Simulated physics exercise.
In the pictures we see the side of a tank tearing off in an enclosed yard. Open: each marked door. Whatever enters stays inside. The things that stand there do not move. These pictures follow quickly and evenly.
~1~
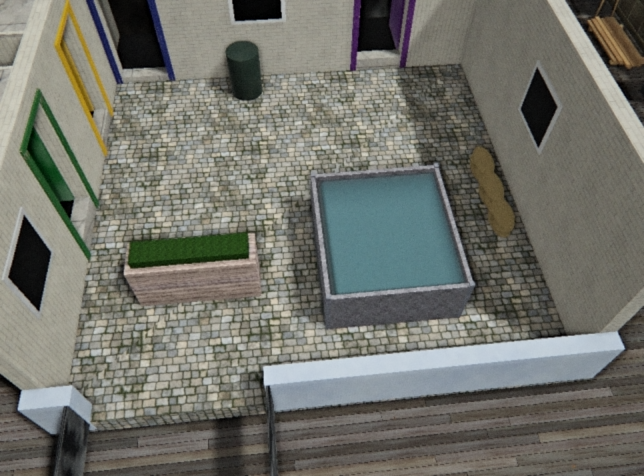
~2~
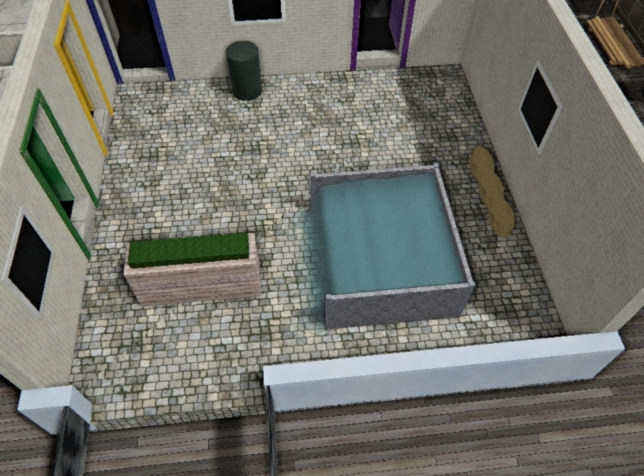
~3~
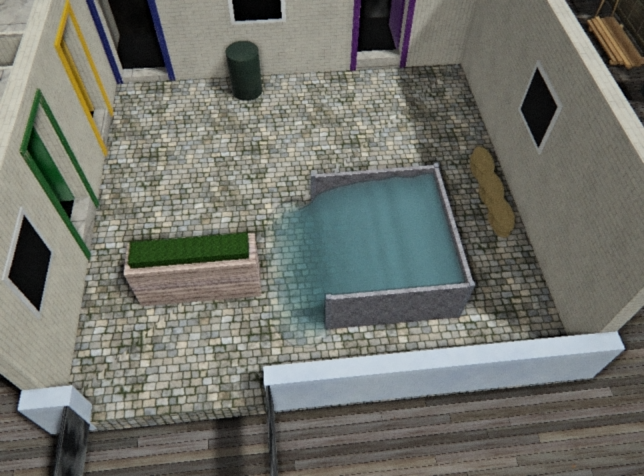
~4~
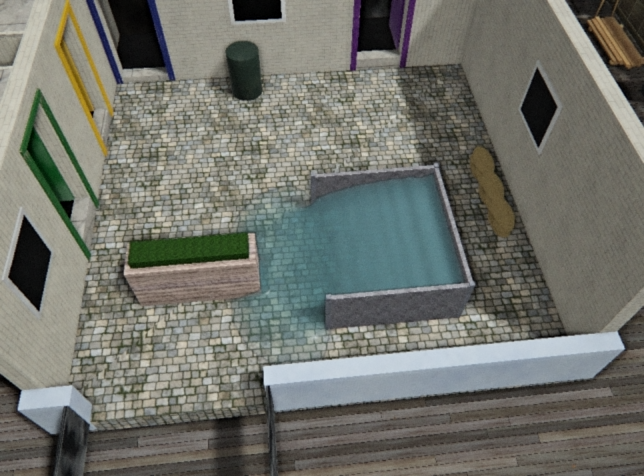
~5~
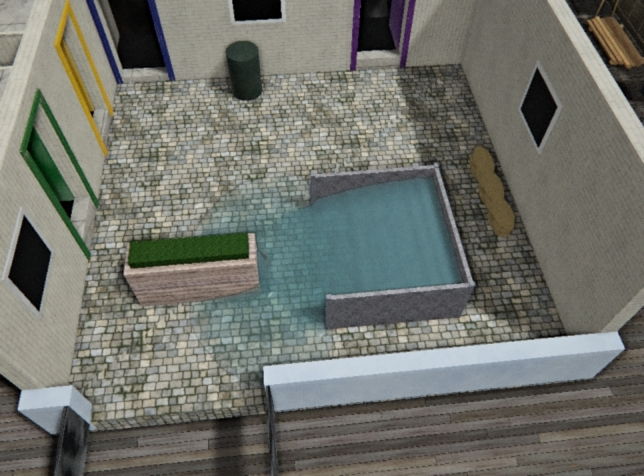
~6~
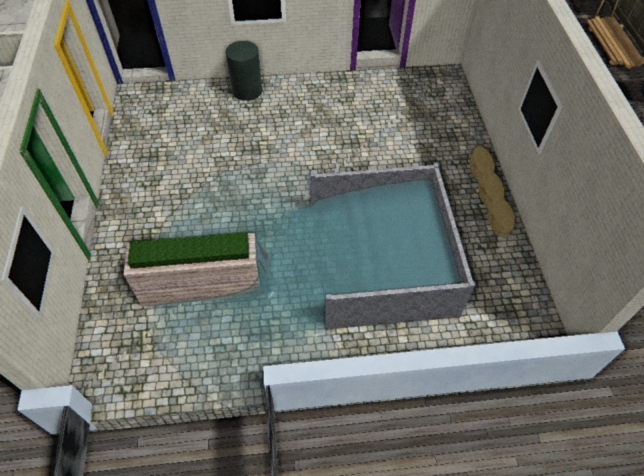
At the start, still water fills a grey-walled tank in an enclosed cobbled yard, beside a brick planter topped with green. The tank's left side gives way and water pours out leftward across the stones, reaching the planter, then spreading around it in a thin, widening sheet.
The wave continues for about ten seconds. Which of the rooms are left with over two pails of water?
The yellow door doesn't get too much water coming through. The blue door gets too much water coming through. The purple door doesn't get too much water coming through. The green door doesn't get too much water coming through.
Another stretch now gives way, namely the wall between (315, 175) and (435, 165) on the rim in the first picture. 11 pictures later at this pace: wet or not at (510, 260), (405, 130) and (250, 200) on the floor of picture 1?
Unwetted, submerged, unwetted.
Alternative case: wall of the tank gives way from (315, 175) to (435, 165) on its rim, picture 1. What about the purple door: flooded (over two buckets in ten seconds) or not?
In that case, purple overshoots.
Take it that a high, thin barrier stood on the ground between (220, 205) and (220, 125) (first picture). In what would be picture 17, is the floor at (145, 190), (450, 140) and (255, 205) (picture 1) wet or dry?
Results in order: Swamped / bone-dry / swamped.
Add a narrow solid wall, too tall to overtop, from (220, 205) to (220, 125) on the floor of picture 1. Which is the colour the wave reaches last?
Answer: The purple door.
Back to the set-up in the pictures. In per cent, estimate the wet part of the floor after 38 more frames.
My estimate is close to 70 per cent.
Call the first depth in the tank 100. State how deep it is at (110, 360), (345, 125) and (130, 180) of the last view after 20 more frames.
Estimate: 14, 0, 18 %.
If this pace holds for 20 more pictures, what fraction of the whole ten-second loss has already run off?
It comes to around 60 per cent.
A moment on, water covers 35 % of the floor; the yellow door not reached, the blue door not reached, the purple door not reached, the green door wet at the sill, nothing in.
Next, water covers 45 % of the floor; the yellow door wet at the sill, nothing in, the blue door not reached, the purple door not reached, the green door under two buckets in.
Then, water covers 55 % of the floor; the yellow door wet at the sill, nothing in, the blue door far over two buckets in, the purple door not reached, the green door under two buckets in.
Later, water covers 70 % of the floor; the yellow door wet at the sill, nothing in, the blue door far over two buckets in, the purple door wet at the sill, nothing in, the green door under two buckets in.
In the end, water covers 95 % of the floor; the yellow door wet at the sill, nothing in, the blue door far over two buckets in, the purple door wet at the sill, nothing in, the green door under two buckets in.
